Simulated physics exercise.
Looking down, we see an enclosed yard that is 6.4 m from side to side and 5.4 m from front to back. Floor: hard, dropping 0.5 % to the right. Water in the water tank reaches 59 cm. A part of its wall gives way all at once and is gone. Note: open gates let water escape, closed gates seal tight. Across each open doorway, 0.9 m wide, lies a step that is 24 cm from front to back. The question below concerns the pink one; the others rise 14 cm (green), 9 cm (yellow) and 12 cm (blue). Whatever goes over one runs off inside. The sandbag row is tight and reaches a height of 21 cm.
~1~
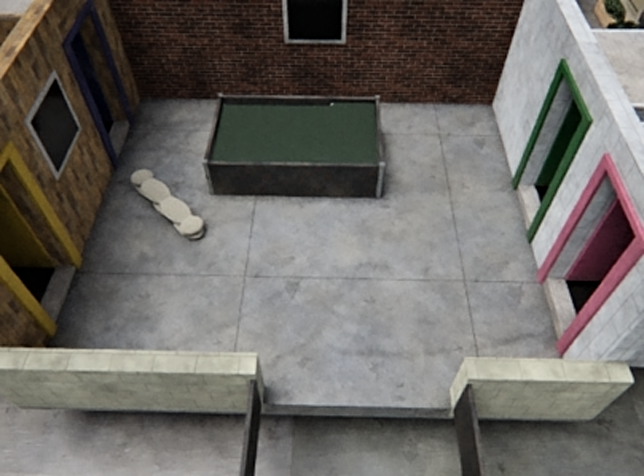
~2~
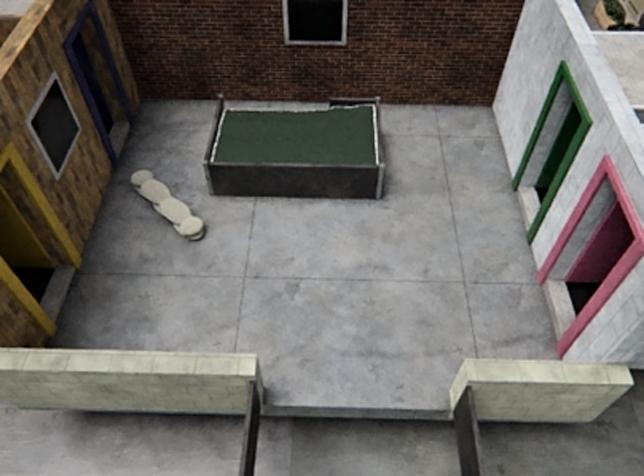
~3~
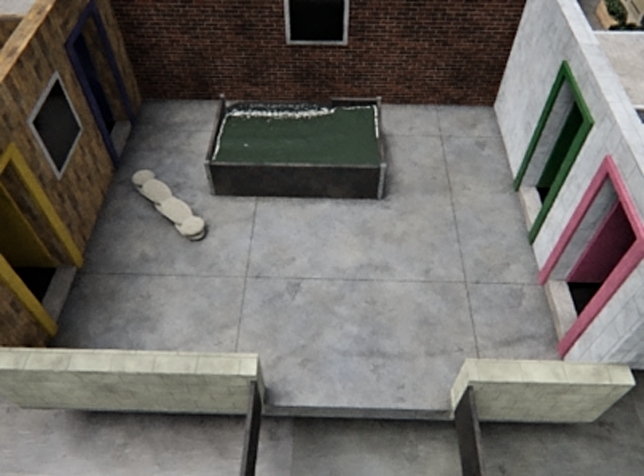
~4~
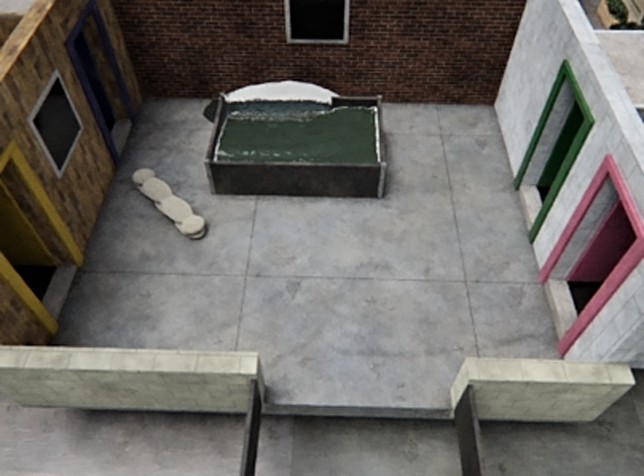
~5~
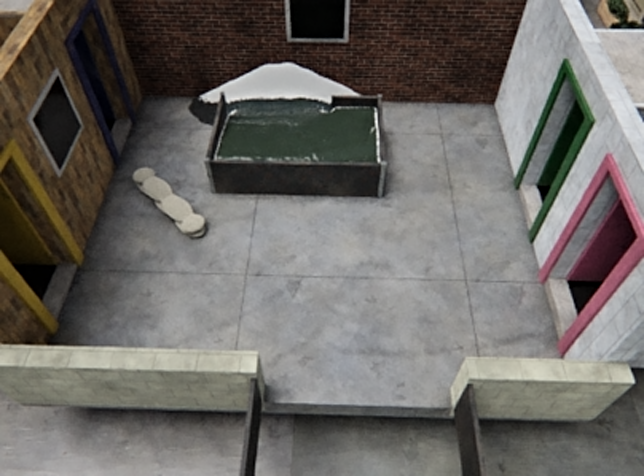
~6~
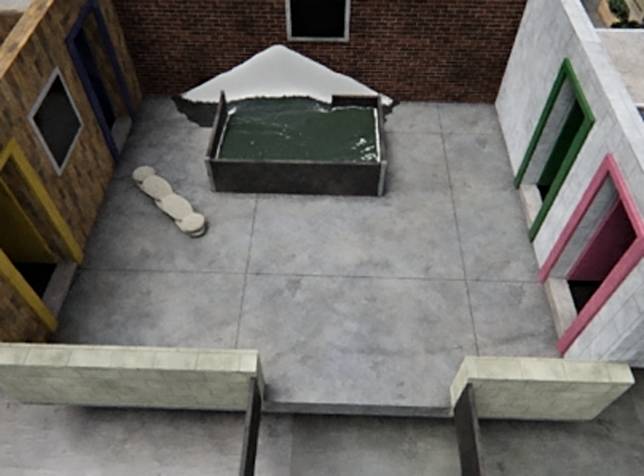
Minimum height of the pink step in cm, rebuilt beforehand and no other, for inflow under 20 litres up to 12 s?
6 cm.
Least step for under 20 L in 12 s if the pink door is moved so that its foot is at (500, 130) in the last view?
Roughly 19 cm.
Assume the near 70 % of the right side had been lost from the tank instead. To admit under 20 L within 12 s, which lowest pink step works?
Some 9.5 centimetres.
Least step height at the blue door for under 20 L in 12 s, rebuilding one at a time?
The blue one would have to be about 17 cm high.
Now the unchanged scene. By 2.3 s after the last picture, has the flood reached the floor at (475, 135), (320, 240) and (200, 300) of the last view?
In the order asked: Soaked, untouched, untouched.
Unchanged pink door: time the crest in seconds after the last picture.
It peaks at about 9.5 s.
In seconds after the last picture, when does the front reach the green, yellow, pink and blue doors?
Green 1.6 seconds, yellow 1.8 seconds, pink 2.4 seconds, blue 0.7 seconds.
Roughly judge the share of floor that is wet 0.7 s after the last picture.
Wet: Close to 20 %.
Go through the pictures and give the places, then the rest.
Still water, 59 cm deep, in the water tank at (296, 132); the pink door at (580, 269) is dry, in the first frame.
The gap is on the far side, the front 0.3 m out at a hidden place; the back of the water tank holds 59 cm, in the second frame.
The front is at a hidden place, 0.8 m from the gap on the far side; 1.3 m2 of floor is wet, 59 cm left at the back, in the third frame.
The front is at a hidden place, 0.8 m from the gap on the far side; 1.7 m2 of floor is wet, 54 cm left at the back, in the fourth frame.
The front is at a hidden place, 1.0 m from the gap on the far side; 1.9 m2 of floor is wet, 50 cm left at the back, in the fifth frame.
The gap is on the far side, the front 1.4 m out at (394, 103); the back of the water tank holds 50 cm; the pink door at (581, 268), 5.2 m from the gap, is still 4.3 m from the nearest water, in the sixth frame.
Then, 0.7 s after the last picture water covers 20 % of the floor, deepest (44 cm) near (281, 104); it has not reached the pink door.
Then, 2.3 s after the last picture water covers 40 % of the floor, deepest (26 cm) near (482, 109); it has not reached the pink door.
Then, 11.3 s after the last picture water covers 95 % of the floor, deepest (10 cm) near (520, 217); 8 cm at the pink door, 0 litres in over its 16 cm step.
At the pink door as built, the water peaked near 10 cm, 9.3 s after the last picture.
With a step of 5.5 cm, 27 litres would have come in within the 12 s; with 7.5 cm, 9 litres. So under 20 litres takes about 6 cm.
